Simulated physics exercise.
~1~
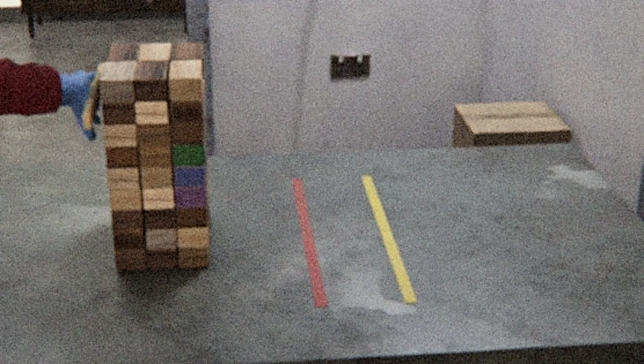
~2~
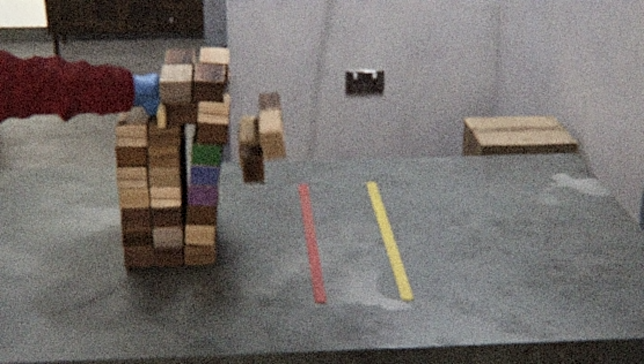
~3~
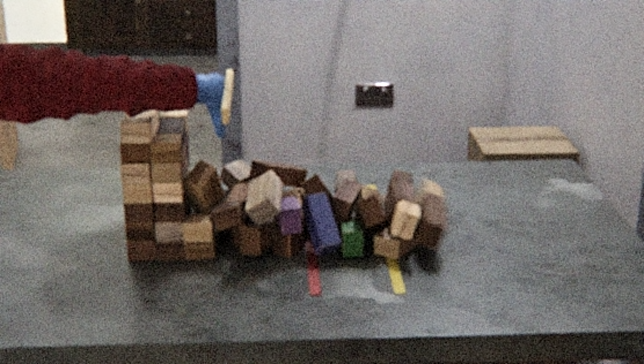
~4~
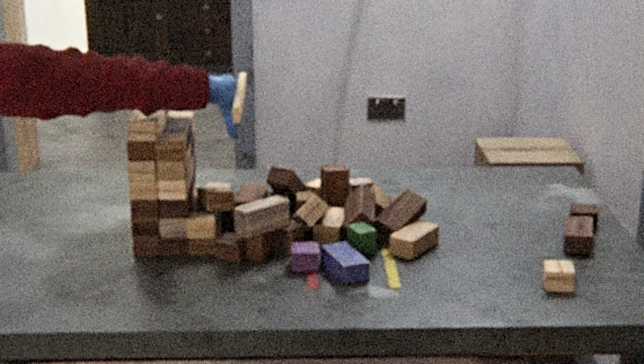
To begin with, a tall stack of wooden blocks, with one green, one blue and one purple among them, stands on a gray table, left of a red line and a yellow line. A blue-gloved hand in a dark red sleeve pushes from the left, and the upper blocks lean and start toppling right. The right side then collapses, spilling blocks across both lines while the hand reaches farther over. A few pieces slide away to the far right. Finally, the left part still stands beside a heap, with the green, blue and purple blocks lying at its front.
